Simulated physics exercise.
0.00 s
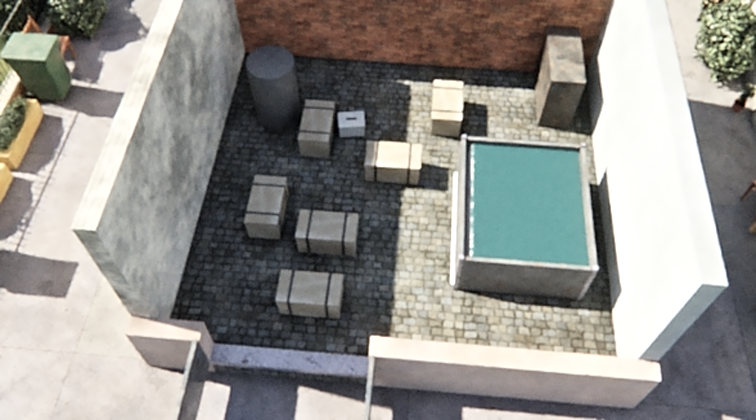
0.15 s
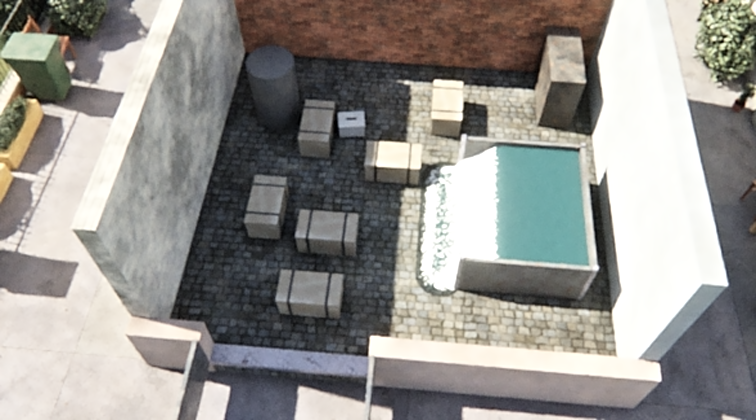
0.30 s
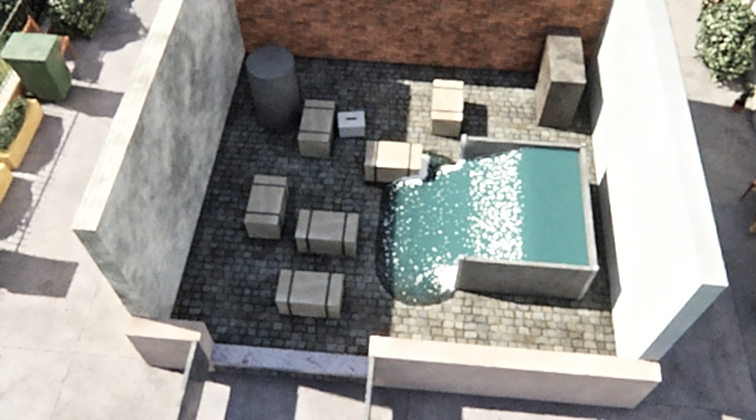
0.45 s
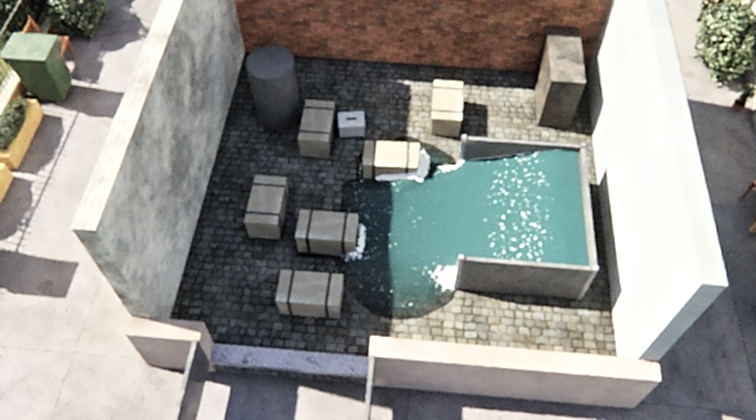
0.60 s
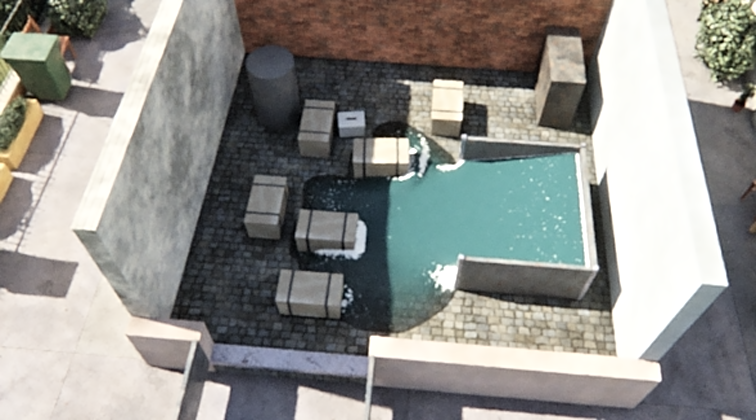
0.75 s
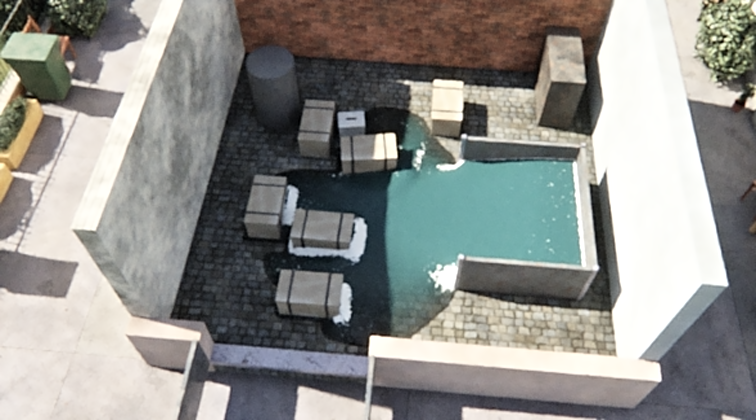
Water burst out of the left side of an open tank in a walled yard and spread left across the cobbles, foaming around several trunks and nudging the nearest one slightly to the left.
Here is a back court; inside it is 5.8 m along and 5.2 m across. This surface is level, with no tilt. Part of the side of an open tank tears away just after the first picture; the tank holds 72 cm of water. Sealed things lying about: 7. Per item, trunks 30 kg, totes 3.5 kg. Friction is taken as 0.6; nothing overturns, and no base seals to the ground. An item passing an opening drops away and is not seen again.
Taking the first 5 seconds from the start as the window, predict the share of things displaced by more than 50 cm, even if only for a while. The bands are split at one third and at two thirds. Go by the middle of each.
I predict two in three or more.
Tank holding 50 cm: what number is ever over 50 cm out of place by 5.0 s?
Then 5.
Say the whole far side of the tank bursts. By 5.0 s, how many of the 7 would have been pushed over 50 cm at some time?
That would give 4.
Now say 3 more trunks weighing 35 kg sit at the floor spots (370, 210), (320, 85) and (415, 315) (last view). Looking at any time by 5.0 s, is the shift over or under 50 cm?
Above, above, below.
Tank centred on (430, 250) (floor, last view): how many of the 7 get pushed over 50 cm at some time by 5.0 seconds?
Then 6 of them would.
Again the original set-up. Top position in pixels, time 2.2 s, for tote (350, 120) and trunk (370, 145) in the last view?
Approx. (302, 57); approx. (342, 107).
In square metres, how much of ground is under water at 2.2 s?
Around 21 m2 of it.
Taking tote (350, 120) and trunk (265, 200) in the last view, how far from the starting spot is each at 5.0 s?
In turn: 50 cm, 250 cm.
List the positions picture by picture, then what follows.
The first picture shows a trunk at (393, 155), on the bottom; a trunk at (327, 225), on the bottom; water covers 2.9 m2; 0 of 7 have shifted.
The second picture shows a trunk at (393, 155), on the bottom; a trunk at (327, 225) rests on the ground; 4.0 m2 under water; 0 of 7 have shifted.
The third picture shows a trunk at (393, 155), on the bottom; a trunk at (327, 225) rests on the ground; water covers 5.4 m2; 0 of 7 have shifted.
The fourth picture shows a trunk at (391, 154) rests on the ground, 3 cm from its start; a trunk at (327, 225), on the bottom; water covers 7.0 m2; 0 of 7 have shifted.
The fifth picture shows a trunk at (381, 151) rests on the ground, 19 cm from its start; a trunk at (327, 225), on the bottom; 8.7 m2 under water; 1 of 7 have shifted.
The sixth picture shows a trunk at (368, 147) rests on the ground, 39 cm from its start; a trunk at (322, 225) rests on the ground, 6 cm from its start; water covers 10.4 m2; 2 of 7 have shifted.
After 1.1 s 2 of 7 are over 50 cm from their spots; 0 afloat.
After 2.2 s 5 of 7 are over 50 cm from their spots; 3 afloat.
After 3.5 s 5 of 7 are over 50 cm from their spots; 4 afloat.
After 5.0 s 5 of 7 are over 50 cm from their spots, and 5 have been at some point; 3 afloat.
